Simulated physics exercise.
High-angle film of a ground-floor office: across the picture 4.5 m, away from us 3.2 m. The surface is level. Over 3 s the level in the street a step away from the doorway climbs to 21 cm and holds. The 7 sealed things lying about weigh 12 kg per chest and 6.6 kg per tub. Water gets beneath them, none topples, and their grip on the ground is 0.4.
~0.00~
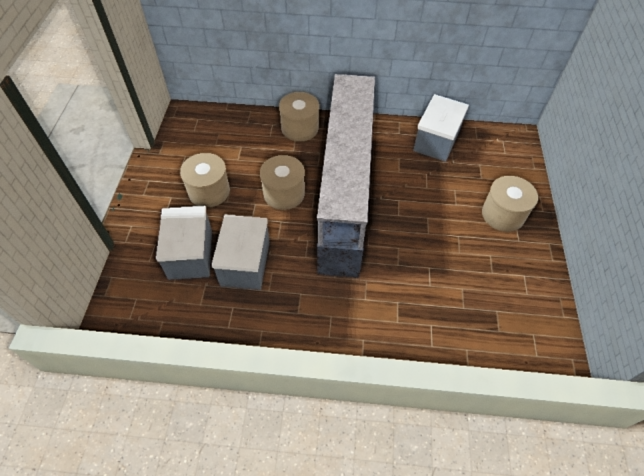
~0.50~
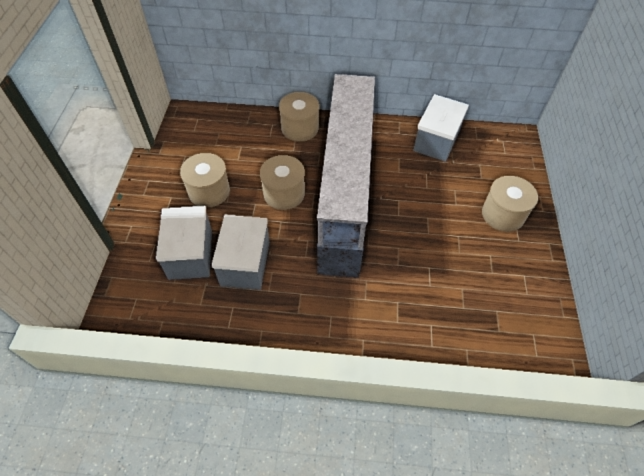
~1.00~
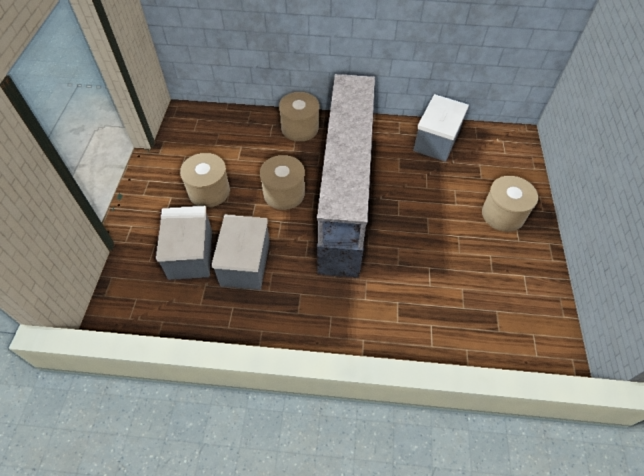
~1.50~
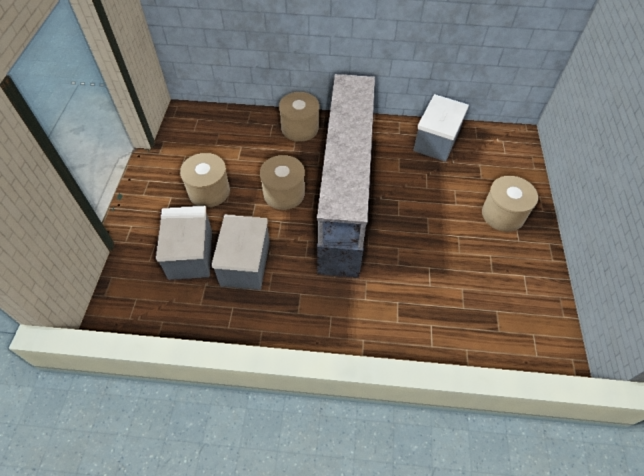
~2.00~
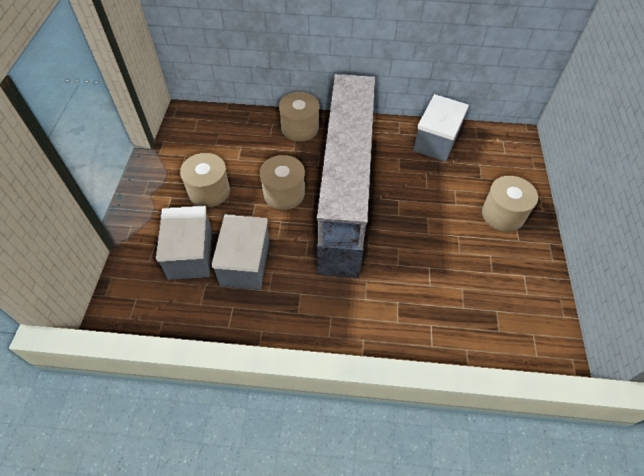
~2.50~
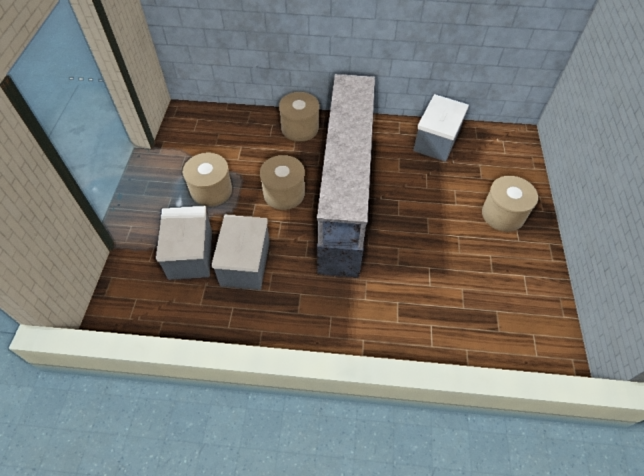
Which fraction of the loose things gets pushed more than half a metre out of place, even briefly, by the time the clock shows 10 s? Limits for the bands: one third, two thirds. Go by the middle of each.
Most of them shift that far, two thirds or more.
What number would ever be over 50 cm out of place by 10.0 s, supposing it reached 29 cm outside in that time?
The answer would then be 7.
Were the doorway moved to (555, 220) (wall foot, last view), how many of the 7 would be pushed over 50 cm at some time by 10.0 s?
Then the count would be 4.
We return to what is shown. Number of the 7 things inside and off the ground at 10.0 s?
The count is 7.
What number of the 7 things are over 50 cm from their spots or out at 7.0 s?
6.
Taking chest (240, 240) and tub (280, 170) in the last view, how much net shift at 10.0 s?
In turn: 300 cm, 120 cm.
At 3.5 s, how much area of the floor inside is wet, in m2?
Somewhere about 3.5 m2, give or take.
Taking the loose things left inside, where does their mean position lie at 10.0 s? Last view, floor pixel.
Centred roughly on (366, 197).
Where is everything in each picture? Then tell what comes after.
A tub at (203, 169) rests on the ground; a chest at (444, 115), on the bottom; 0.0 m2 under water; 0 of 7 have shifted, in the first frame.
A tub at (203, 169), on the bottom; a chest at (444, 115) rests on the ground; water covers 0.0 m2; 0 of 7 have shifted, in the second frame.
A tub at (203, 169), on the bottom; a chest at (444, 115) rests on the ground; 0.0 m2 under water; 0 of 7 have shifted, in the third frame.
A tub at (203, 169), on the bottom; a chest at (444, 115) rests on the ground; water covers 0.0 m2; 0 of 7 have shifted, in the fourth frame.
A tub at (203, 169) rests on the ground; a chest at (444, 115), on the bottom; 0.2 m2 under water; 0 of 7 have shifted, in the fifth frame.
A tub at (206, 169), on the bottom; a chest at (444, 115) rests on the ground; water covers 0.8 m2; 0 of 7 have shifted, in the sixth frame.
After 3.5 s 1 of 7 are over 50 cm from their spots; 0 afloat.
After 4.5 s 3 of 7 are over 50 cm from their spots; 3 afloat.
After 7.0 s 6 of 7 are over 50 cm from their spots; 2 afloat.
After 10.0 s 6 of 7 are over 50 cm from their spots, and 7 have been at some point; 7 afloat.
